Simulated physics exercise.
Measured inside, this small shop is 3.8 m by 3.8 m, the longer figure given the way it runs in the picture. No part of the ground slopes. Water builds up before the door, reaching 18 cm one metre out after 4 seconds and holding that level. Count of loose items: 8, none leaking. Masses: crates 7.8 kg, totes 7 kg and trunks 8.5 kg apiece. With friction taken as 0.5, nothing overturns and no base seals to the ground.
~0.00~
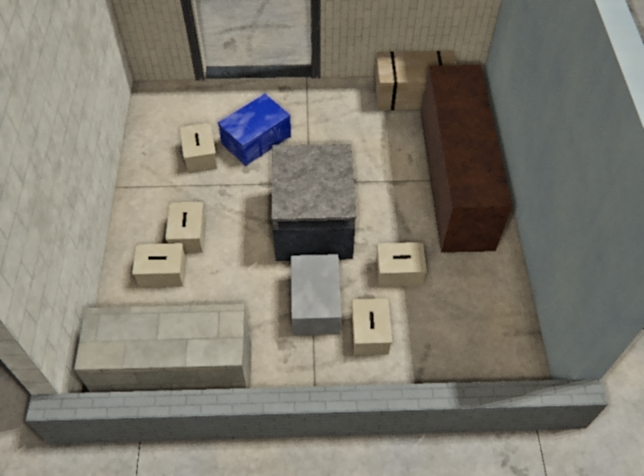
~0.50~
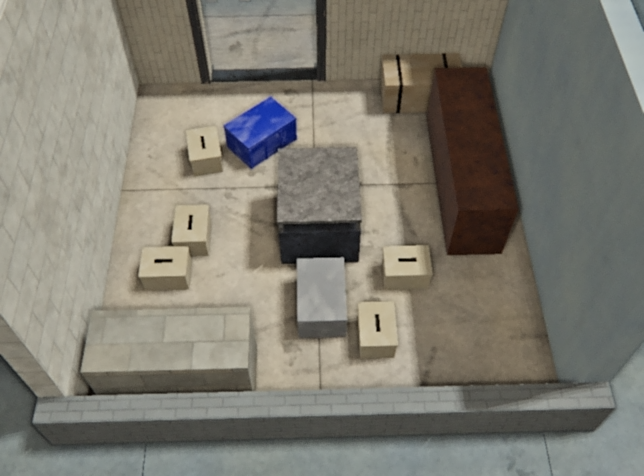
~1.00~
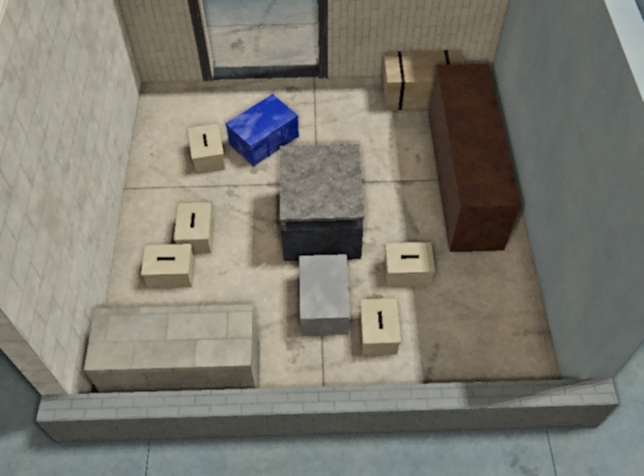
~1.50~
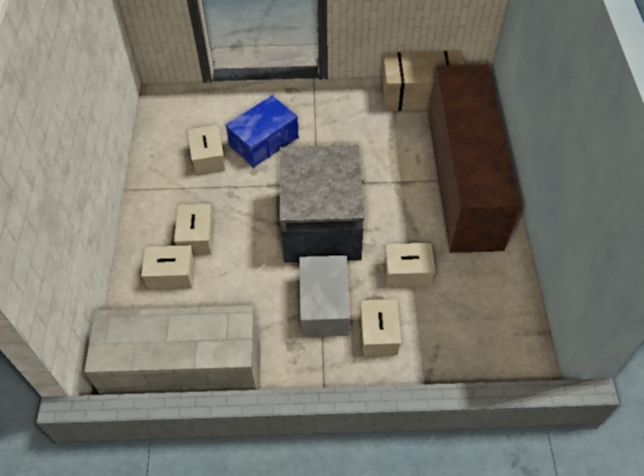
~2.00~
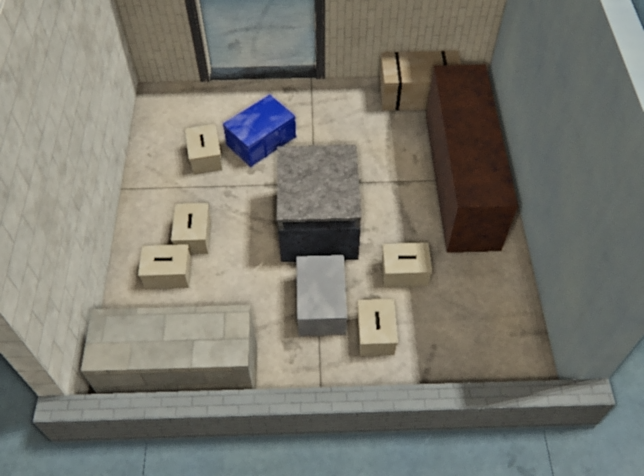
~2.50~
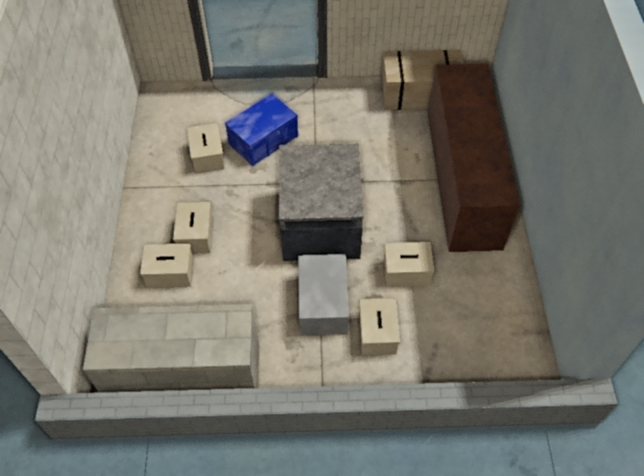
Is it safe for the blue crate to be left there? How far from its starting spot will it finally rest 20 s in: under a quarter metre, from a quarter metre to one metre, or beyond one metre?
It will be swept well away.
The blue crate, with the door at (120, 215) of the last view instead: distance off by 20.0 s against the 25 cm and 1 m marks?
Then the blue crate is nudged along.
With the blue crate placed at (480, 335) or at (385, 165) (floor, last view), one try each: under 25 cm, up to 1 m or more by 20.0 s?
First try: It inches along; second try: It inches along.
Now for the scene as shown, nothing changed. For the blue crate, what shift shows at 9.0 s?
By that time, close to 200 cm.
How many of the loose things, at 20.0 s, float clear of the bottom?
Count: 8.
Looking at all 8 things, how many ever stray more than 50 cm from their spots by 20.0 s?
That comes to 8.
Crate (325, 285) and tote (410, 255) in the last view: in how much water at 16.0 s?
Some 15 cm at the first, some 13 cm at the second.
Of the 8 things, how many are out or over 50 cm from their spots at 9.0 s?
Answer: 3.
After 4.0 s the blue crate is near (275, 153), 0.5 m from its start, aground; 0 afloat.
After 9.0 s the blue crate is near (315, 297), 2.1 m from its start, afloat; 8 afloat.
After 16.0 s the blue crate is near (442, 283), 2.5 m from its start, afloat; 8 afloat.
After 20.0 s the blue crate is near (395, 174), 1.5 m from its start, afloat; 8 afloat.
